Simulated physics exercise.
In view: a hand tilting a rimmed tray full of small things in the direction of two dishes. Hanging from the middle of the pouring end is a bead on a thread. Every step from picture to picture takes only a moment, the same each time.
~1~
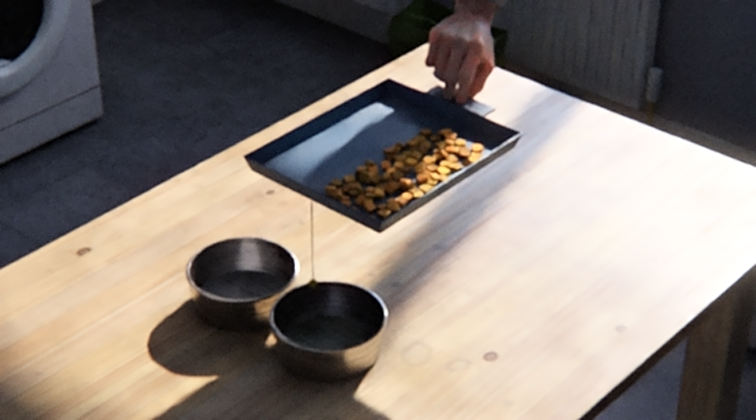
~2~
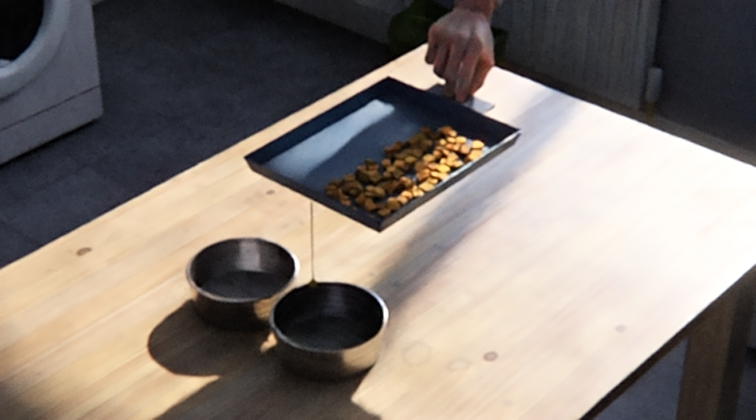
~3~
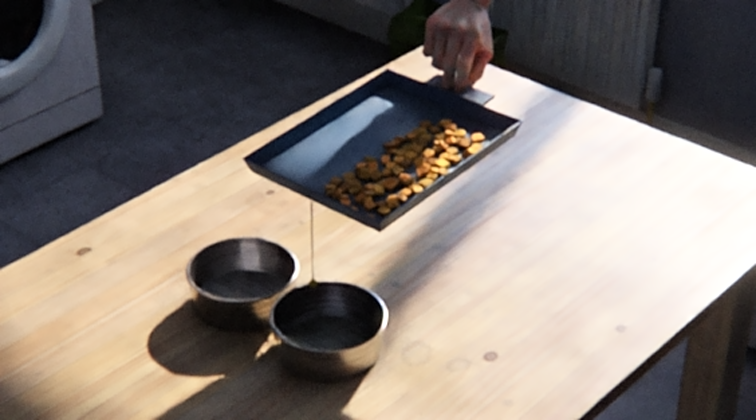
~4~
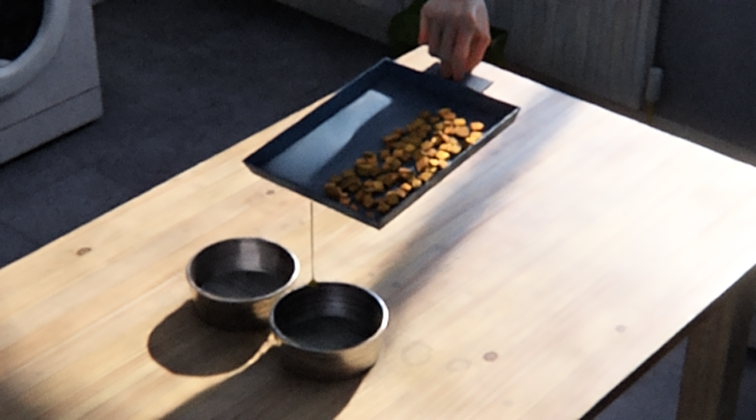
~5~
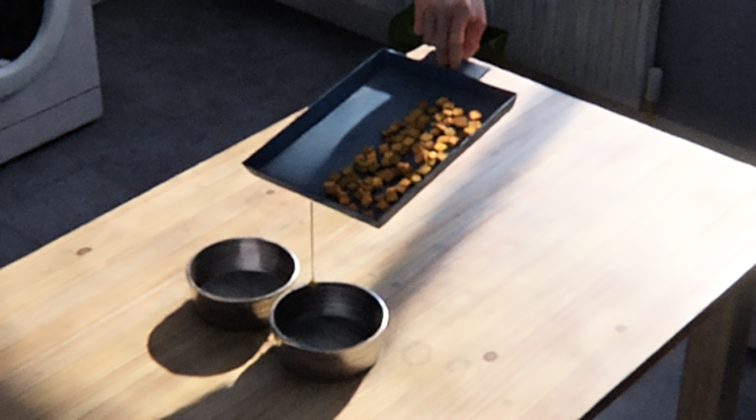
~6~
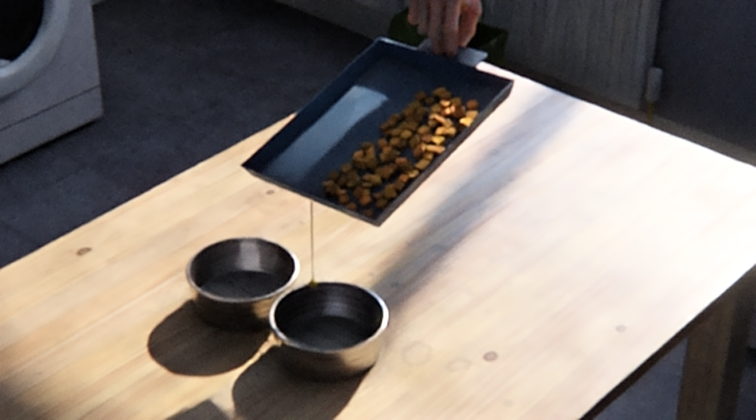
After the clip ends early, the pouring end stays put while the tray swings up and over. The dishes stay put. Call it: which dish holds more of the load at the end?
The left one holds more.
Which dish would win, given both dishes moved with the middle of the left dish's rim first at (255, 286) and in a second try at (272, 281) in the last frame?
At the first spot the left-side one comes out ahead, at the second spot the left-side one.
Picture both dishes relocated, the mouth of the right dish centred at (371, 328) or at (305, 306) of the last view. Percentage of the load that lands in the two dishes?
Roughly 70 % and then 90 %.
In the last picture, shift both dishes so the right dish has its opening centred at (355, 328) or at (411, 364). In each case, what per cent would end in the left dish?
About 70 per cent first, then about 40 per cent.
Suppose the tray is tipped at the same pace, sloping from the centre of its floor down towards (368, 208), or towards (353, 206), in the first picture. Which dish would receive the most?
Results - the dish on the right side first, the dish on the right side second.
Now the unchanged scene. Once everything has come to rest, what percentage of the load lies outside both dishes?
Roughly 10 per cent.
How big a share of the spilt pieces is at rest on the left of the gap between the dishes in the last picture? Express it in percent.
Around 90 per cent, I reckon.
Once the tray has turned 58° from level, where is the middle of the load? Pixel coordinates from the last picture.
Near the pixel (318, 178).
Just after the last frame, tray tipped steeply; every one on the tray.
A moment on, tray tipped right over; the larger part on the tray; about a tenth in the right dish; about a tenth in the left dish; just a few outside both; about a tenth in the air.
Further on, tray tipped past a quarter turn; roughly a third in the right dish; roughly half in the left dish; about a tenth outside both.
When it is over, tray tipped past a quarter turn; roughly a third in the right dish; roughly half in the left dish; about a tenth outside both.
